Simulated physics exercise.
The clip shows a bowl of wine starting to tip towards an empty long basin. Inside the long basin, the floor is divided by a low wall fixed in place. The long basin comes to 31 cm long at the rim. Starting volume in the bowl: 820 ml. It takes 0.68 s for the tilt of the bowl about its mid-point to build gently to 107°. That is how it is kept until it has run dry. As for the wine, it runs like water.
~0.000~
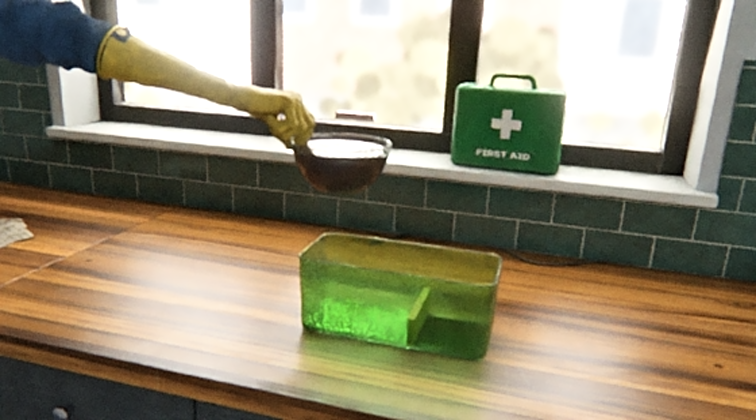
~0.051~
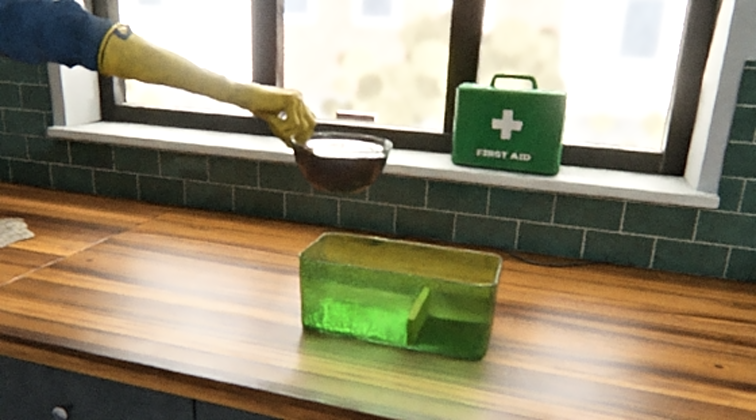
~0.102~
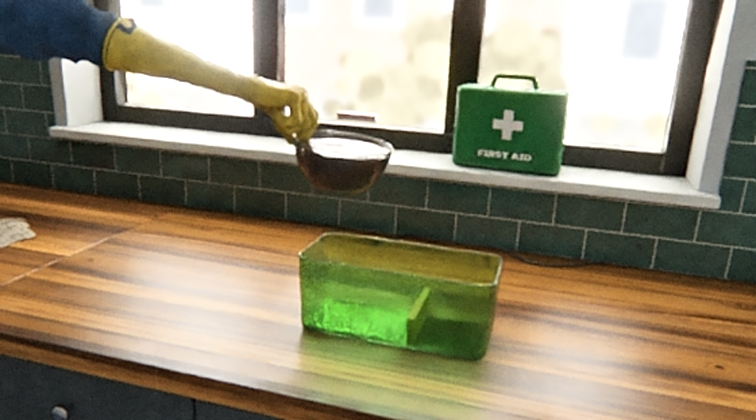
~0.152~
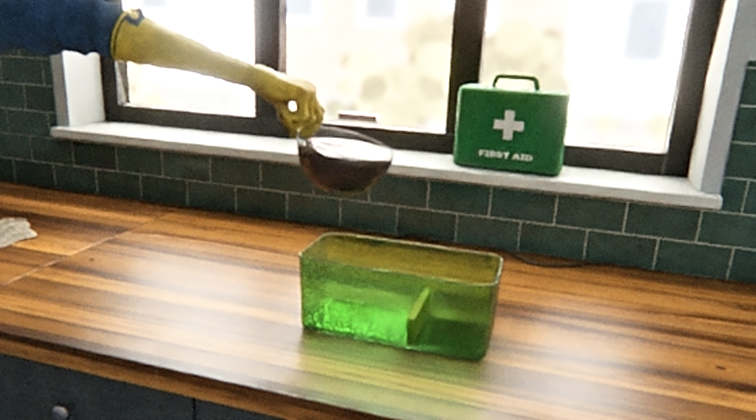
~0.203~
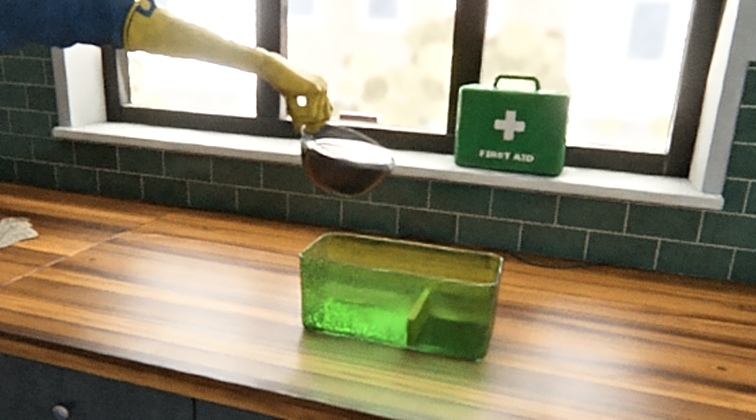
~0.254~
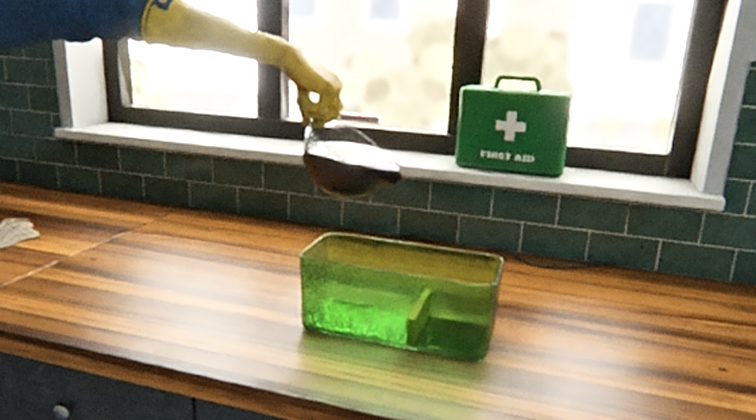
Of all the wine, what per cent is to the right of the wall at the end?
I would say 36 percent.
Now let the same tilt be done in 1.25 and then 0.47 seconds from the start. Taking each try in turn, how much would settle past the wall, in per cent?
I'd say 60 percent on the first go, 25 percent on the next.
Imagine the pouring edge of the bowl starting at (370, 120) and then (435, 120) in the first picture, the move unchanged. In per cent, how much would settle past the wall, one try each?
The first try gives around 20 percent, the second around 70 percent.
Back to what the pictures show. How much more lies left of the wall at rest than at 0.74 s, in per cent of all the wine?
That amounts to roughly 5 per cent of the whole.
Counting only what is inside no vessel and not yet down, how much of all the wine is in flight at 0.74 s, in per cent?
Roughly 9 per cent.
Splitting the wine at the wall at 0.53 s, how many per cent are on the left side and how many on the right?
Near 18 on the left, 32 on the right.
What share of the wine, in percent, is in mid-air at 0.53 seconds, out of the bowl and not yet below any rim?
Share: Roughly 38 per cent.
Then, 0.53 s in, the tilt is 95° and 13 per cent is still to pour, 18 is left of the wall and 32 right of it.
Then, 0.74 s in, the tilt is 107° and 0 per cent is still to pour, 56 is left of the wall and 34 right of it.
Then, 0.95 s in, the tilt is 107° and 0 per cent is still to pour, 60 is left of the wall and 35 right of it.
Then, 1.18 s in, the tilt is 107° and 0 per cent is still to pour, 61 is left of the wall and 36 right of it.
Finally, 61 per cent lies left of the wall, 36 right of it and 4 outside.
